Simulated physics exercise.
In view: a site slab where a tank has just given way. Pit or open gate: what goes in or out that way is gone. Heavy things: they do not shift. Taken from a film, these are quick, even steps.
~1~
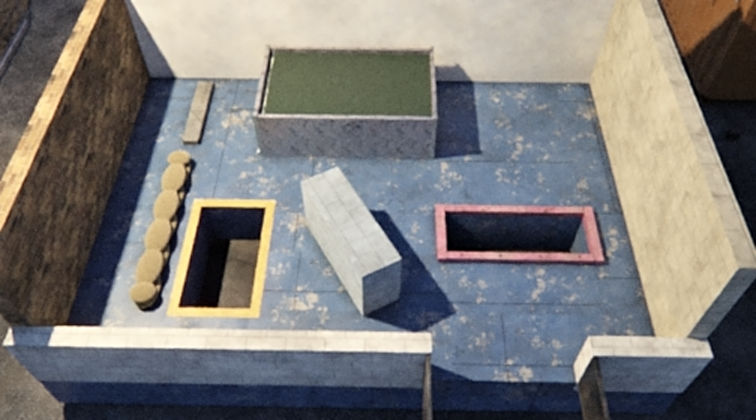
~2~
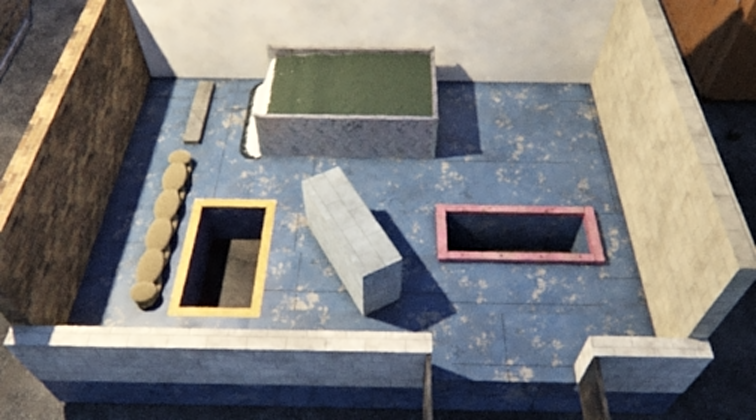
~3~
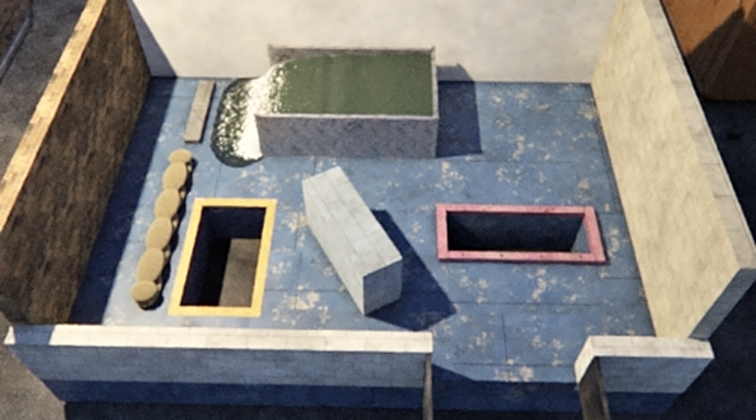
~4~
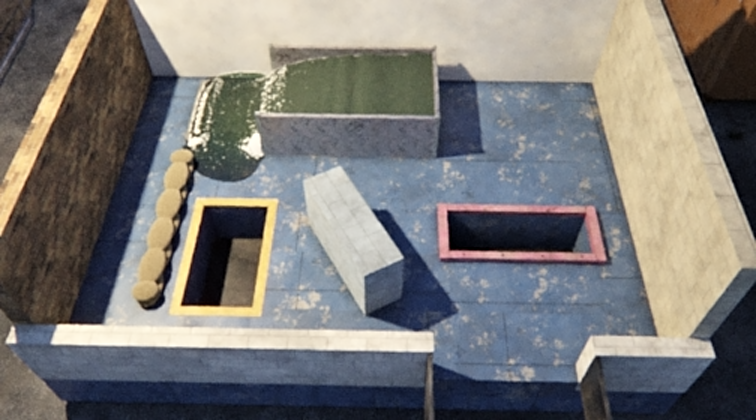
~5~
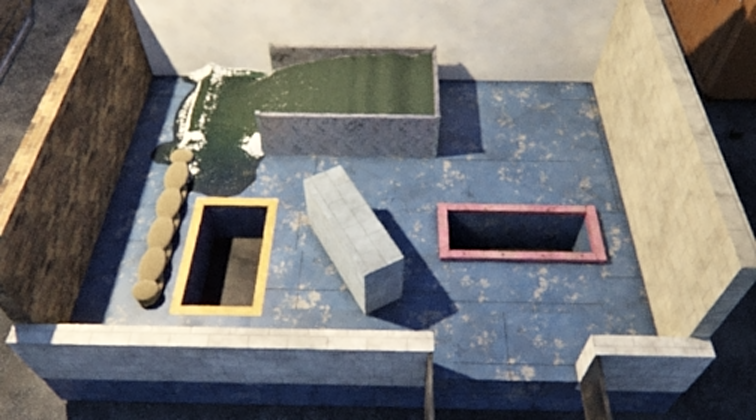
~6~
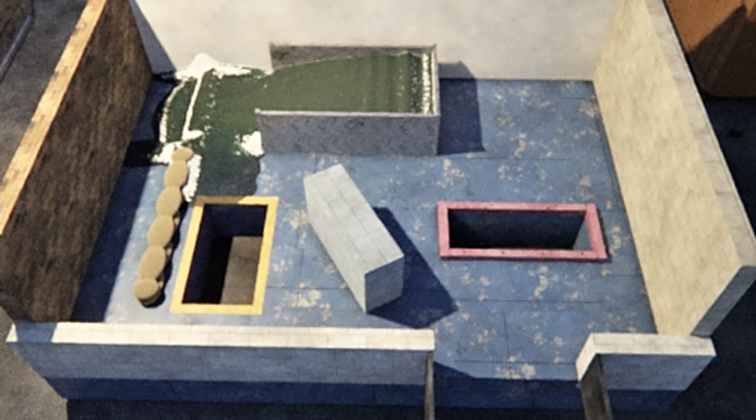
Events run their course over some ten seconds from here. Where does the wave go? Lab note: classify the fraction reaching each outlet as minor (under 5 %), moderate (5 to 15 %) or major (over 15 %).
Fractions by outlet: Gate minor; pink pit minor; yellow pit major.
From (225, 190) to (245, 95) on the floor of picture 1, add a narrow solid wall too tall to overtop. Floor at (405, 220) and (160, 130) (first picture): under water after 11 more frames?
In the listed order, the first spot is spared and the second is swamped.
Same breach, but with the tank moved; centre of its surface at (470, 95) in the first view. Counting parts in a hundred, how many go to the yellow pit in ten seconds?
Yellow: About 45 %.
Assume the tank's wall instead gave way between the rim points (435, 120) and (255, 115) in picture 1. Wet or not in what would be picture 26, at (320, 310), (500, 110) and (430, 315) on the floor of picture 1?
Taking them in order, I'd say swamped, not reached and swamped.
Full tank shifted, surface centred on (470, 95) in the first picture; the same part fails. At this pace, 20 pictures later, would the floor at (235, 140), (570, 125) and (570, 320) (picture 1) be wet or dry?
Checking the three spots, I get swamped, high and dry, high and dry.
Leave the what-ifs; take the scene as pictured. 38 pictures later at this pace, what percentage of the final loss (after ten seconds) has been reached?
Share gone by then: About 65 %.
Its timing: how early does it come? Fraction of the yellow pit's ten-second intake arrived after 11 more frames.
Roughly 5 per cent.
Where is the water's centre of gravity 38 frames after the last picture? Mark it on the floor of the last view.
Centre of mass: Roughly (273, 184).
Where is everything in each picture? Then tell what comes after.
Still water in the water tank at (348, 85), in the first picture.
Water pours out at (269, 106) and has run to a hidden place, in the second picture.
The front is at (247, 78), out from the gap at (270, 108), in the third picture.
The front is at (213, 78), out from the gap at (271, 109), in the fourth picture.
The front is at (158, 157), out from the gap at (272, 110), in the fifth picture.
The front is at (125, 161), out from the gap at (272, 108), in the sixth picture.
A moment on, water covers 20 % of the floor; the gate 0 %, the pink pit 0 %, the yellow pit 1 %.
Next, water covers 30 % of the floor; the gate 0 %, the pink pit 0 %, the yellow pit 2 %.
Then, water covers 35 % of the floor; the gate 0 %, the pink pit 0 %, the yellow pit 8 %.
Later, water covers 65 % of the floor; the gate 1 %, the pink pit 0 %, the yellow pit 26 %.
In the end, water covers 80 % of the floor; the gate 2 %, the pink pit 0 %, the yellow pit 40 %.
